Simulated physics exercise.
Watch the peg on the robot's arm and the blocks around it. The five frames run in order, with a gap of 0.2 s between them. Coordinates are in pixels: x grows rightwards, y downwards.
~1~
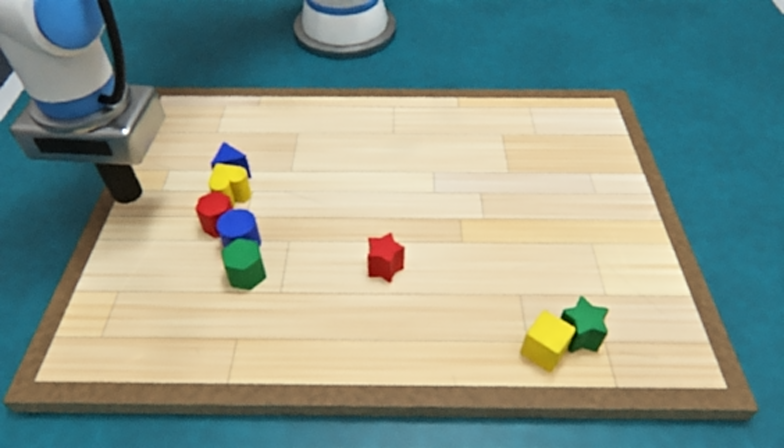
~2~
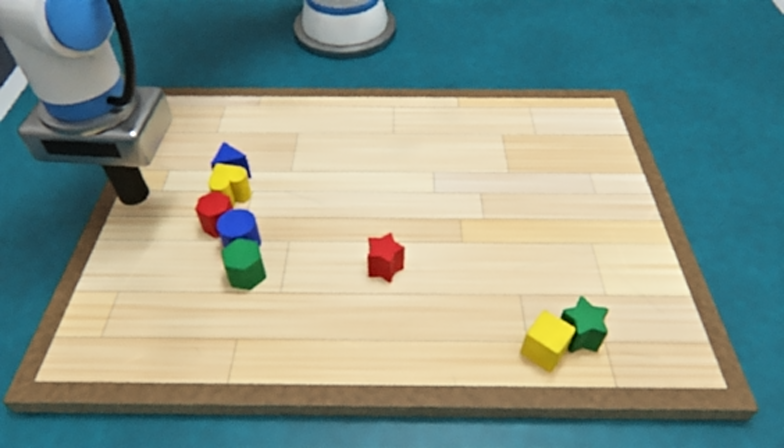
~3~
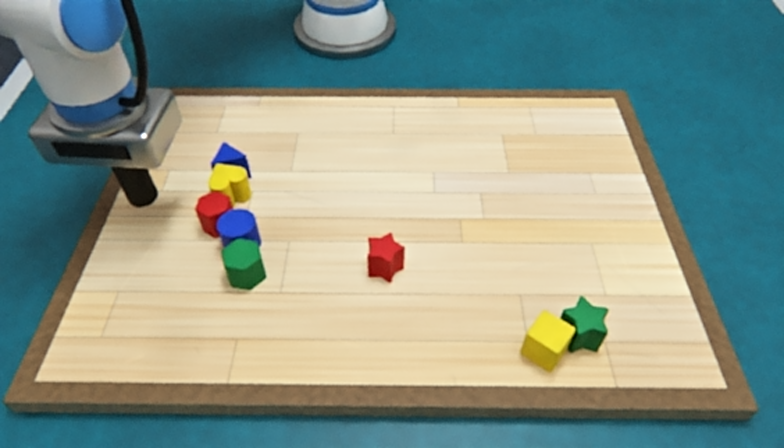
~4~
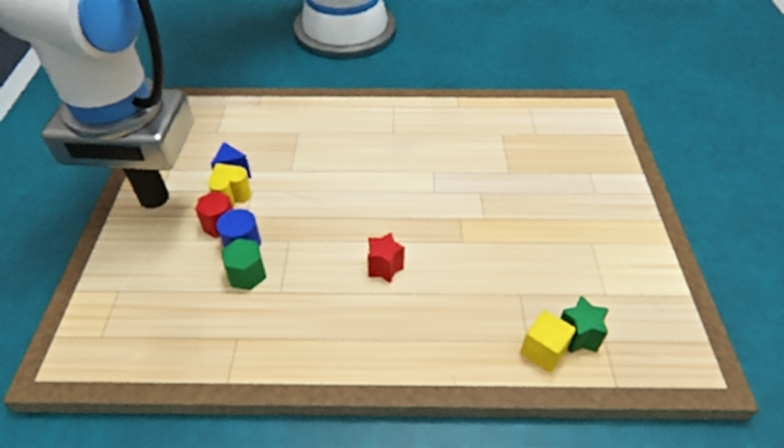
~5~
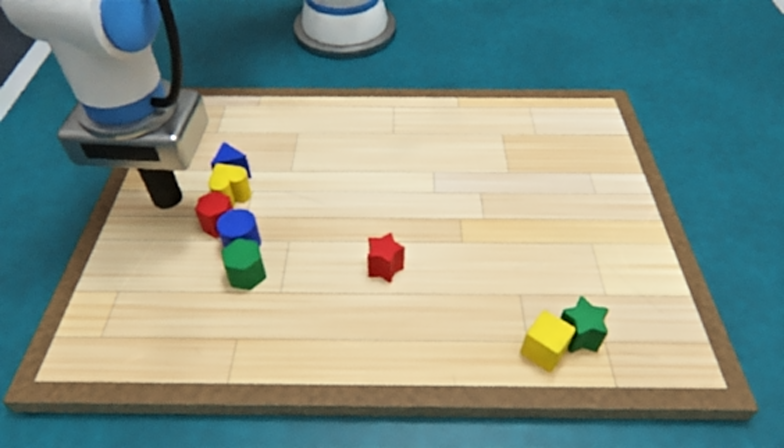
The video shows a robot arm with a dark peg moving slowly rightward from the left edge of a wooden board, nearing a cluster of red, yellow, blue and green blocks, while all the blocks stay still.
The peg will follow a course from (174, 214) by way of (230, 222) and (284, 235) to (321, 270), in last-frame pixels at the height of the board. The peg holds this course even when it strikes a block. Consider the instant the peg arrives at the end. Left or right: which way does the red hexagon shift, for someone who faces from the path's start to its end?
Moves left.
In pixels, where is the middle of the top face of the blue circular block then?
It ends at (292, 272).
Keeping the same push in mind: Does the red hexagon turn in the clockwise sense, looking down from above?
That would be a no.
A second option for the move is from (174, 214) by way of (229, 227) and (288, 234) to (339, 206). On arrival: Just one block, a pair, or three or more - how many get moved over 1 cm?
Number moved: 2.
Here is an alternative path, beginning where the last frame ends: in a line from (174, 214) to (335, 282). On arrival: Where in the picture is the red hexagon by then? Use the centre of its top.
Final place: (259, 202).
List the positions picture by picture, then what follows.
In the first frame, peg tip (128, 194); block tops, red hexagon (212, 203); yellow heart (225, 175); blue circular block (236, 222); green hexagon (241, 253).
In the second frame, peg (135, 195); blocks unchanged.
In the third frame, peg (144, 197); blocks unchanged.
In the fourth frame, peg (155, 198); blocks unchanged.
In the fifth frame, peg (168, 199); red hexagon (212, 203); yellow heart (225, 175); blue circular block (236, 222); green hexagon (241, 253).
The first path, step by step. One third of the way, peg (226, 207); red hexagon (256, 201), turned 30° anticlockwise; yellow heart (235, 175), turned 35° anticlockwise; blue circular block (264, 227).
Two thirds of the way, peg (282, 221); red hexagon (308, 200), turned 100° anticlockwise; yellow heart (236, 175), turned 40° anticlockwise; blue circular block (282, 240).
At the end, peg (318, 256); red hexagon (314, 202), turned 125° anticlockwise; yellow heart (236, 175), turned 40° anticlockwise; blue circular block (292, 272); green hexagon in place.
